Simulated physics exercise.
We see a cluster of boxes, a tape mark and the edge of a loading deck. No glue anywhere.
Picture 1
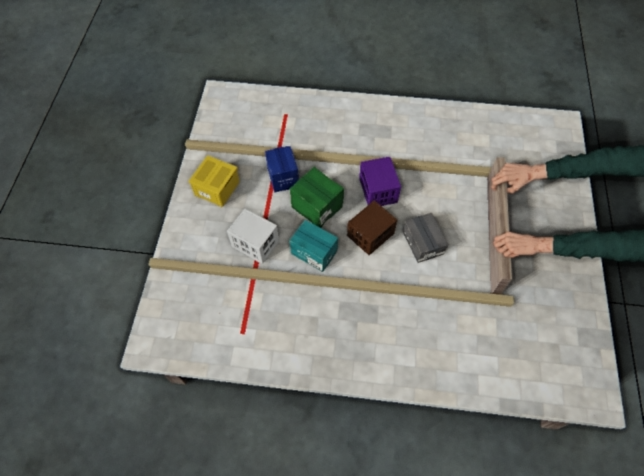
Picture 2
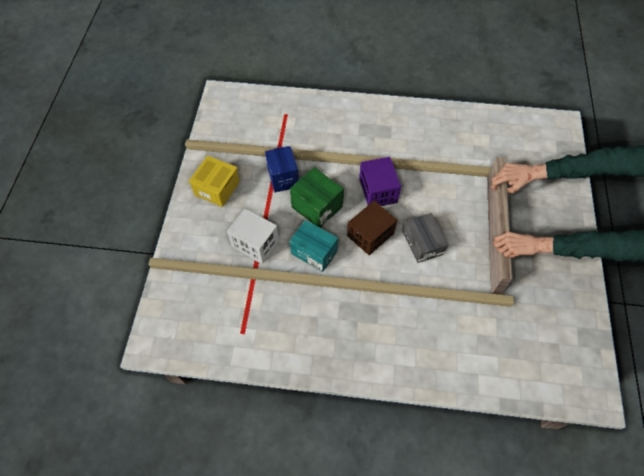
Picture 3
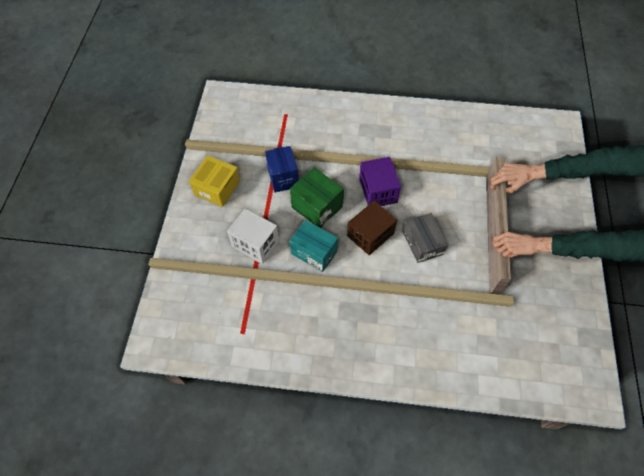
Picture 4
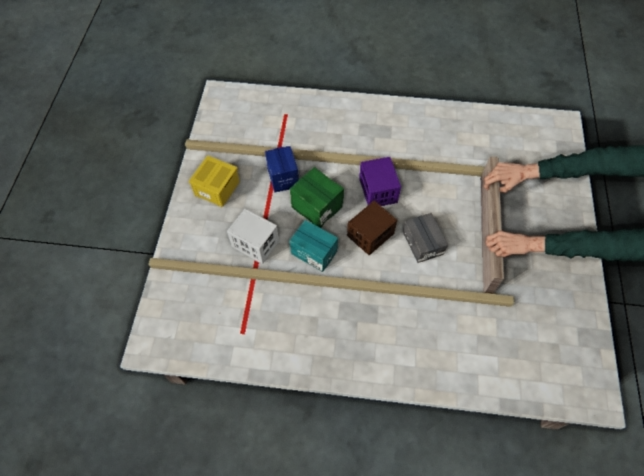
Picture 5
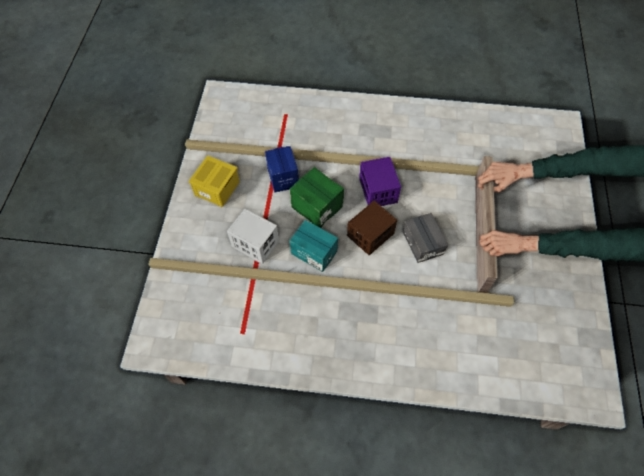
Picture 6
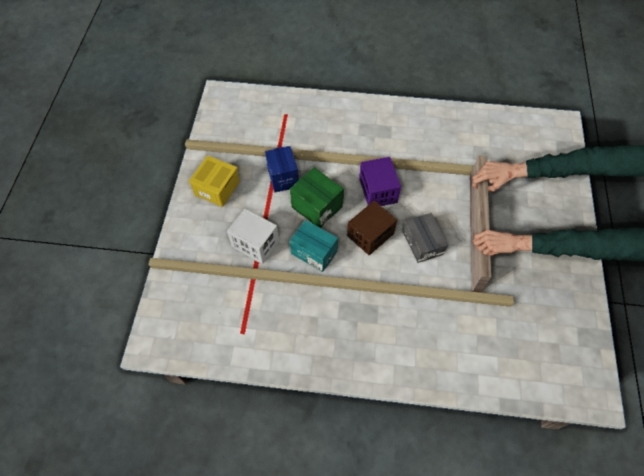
Two hands sliding a plank slightly left between wooden rails on a tabletop, while the coloured boxes beyond it stay still.
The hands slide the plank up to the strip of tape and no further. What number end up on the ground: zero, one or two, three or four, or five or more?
As it turns out, the number that fall off is zero.
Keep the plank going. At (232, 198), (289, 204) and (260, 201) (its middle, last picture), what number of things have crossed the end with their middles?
Place by place, 2, 0 and 0.
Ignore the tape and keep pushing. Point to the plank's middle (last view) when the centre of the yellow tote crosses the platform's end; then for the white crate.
For the yellow tote at (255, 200), for the white crate at (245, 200).
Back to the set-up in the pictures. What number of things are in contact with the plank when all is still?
3 of them.
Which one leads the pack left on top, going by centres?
That is the yellow tote.
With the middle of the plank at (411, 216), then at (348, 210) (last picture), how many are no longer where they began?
The counts are 2 and 6.
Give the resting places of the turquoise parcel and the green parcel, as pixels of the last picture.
First (237, 251), then (221, 185).
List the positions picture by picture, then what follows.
The first picture shows yellow tote (215, 182); white crate (254, 237); blue box (282, 169); plank (498, 224); tape (267, 212).
The second picture shows white crate (254, 237); purple crate (379, 183).
The third picture shows blue box (282, 169); grey parcel (425, 238).
The fourth picture shows yellow tote (215, 182); brown crate (372, 228).
The fifth picture shows white crate (254, 237); green parcel (317, 198).
The sixth picture shows yellow tote (215, 182); white crate (254, 237); blue box (282, 169); plank (479, 223); tape (267, 212).
Soon after, none off yet; yellow tote at rest near (215, 182); white crate at rest near (254, 237); blue box at rest near (282, 169).
At rest, the number that fall off is zero.
